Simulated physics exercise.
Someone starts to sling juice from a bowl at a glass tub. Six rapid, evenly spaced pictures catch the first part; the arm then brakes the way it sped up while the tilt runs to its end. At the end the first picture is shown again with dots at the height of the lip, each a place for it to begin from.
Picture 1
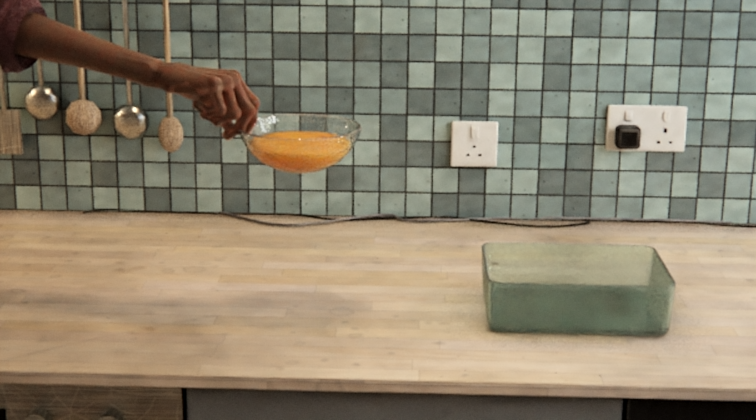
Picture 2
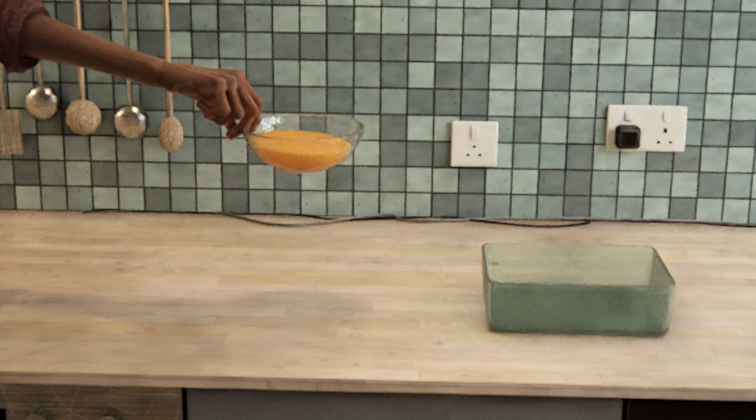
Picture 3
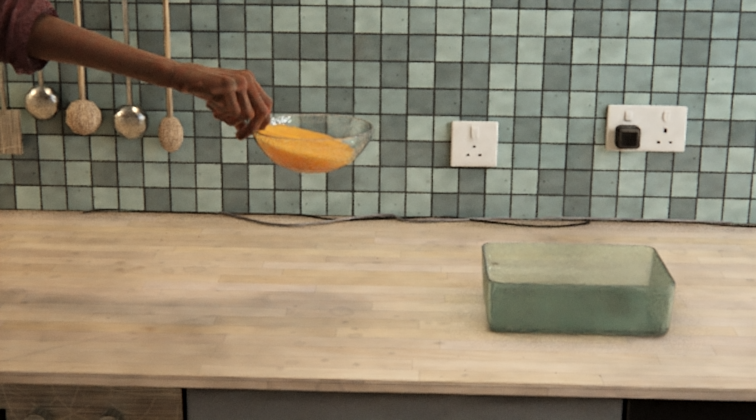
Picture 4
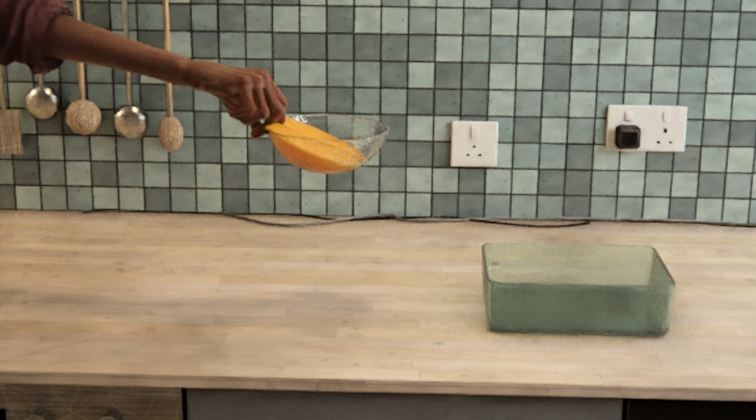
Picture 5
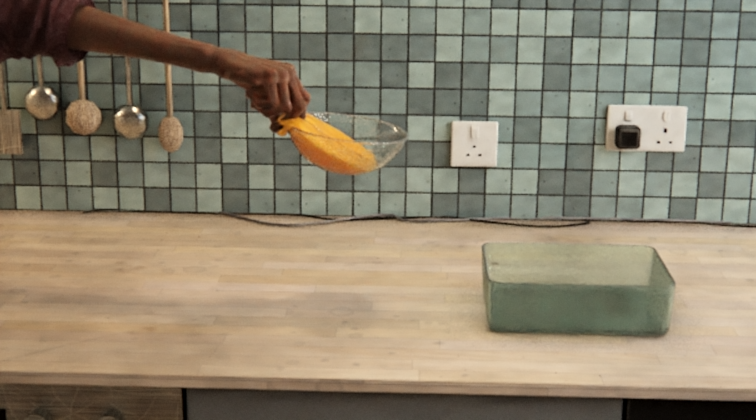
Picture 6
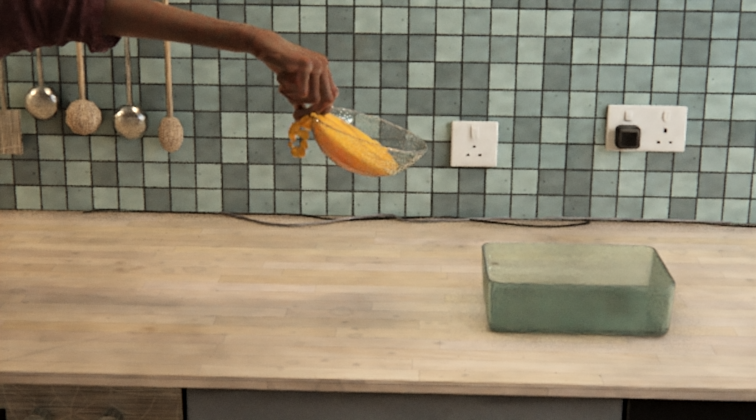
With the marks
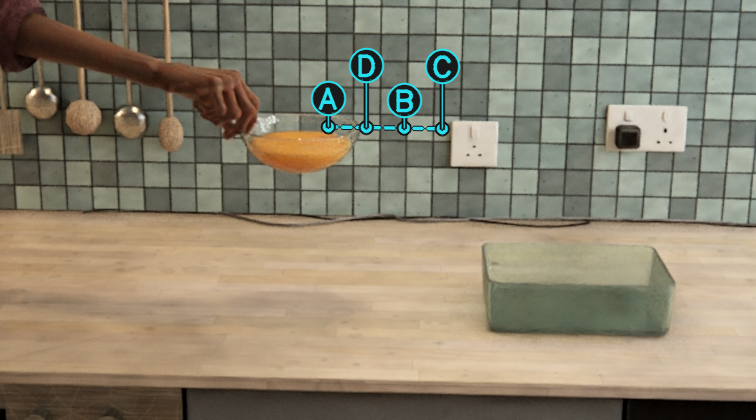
A hand moved a clear glass bowl of orange juice rightward above a wooden counter, tilting it as the juice sloshed up and over the side near the fingers, while a green glass tub sat still.
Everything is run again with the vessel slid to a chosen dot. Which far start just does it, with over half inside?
Use place A.
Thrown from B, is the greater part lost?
No, that is safe.
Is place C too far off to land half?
No, not at all.
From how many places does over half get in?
All of the four.
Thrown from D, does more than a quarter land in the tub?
Yes, it does.
In cyan, A at (328, 126); B at (404, 128); C at (442, 128); D at (366, 127).
If A is chosen, about 62 % lands in the tub, 24 % falls short and 14 % goes beside or beyond.
If B is chosen, about 73 % lands in the tub, 11 % falls short and 16 % goes beside or beyond.
If C is chosen, about 77 % lands in the tub, 11 % falls short and 12 % goes beside or beyond.
If D is chosen, about 74 % lands in the tub, 10 % falls short and 16 % goes beside or beyond.
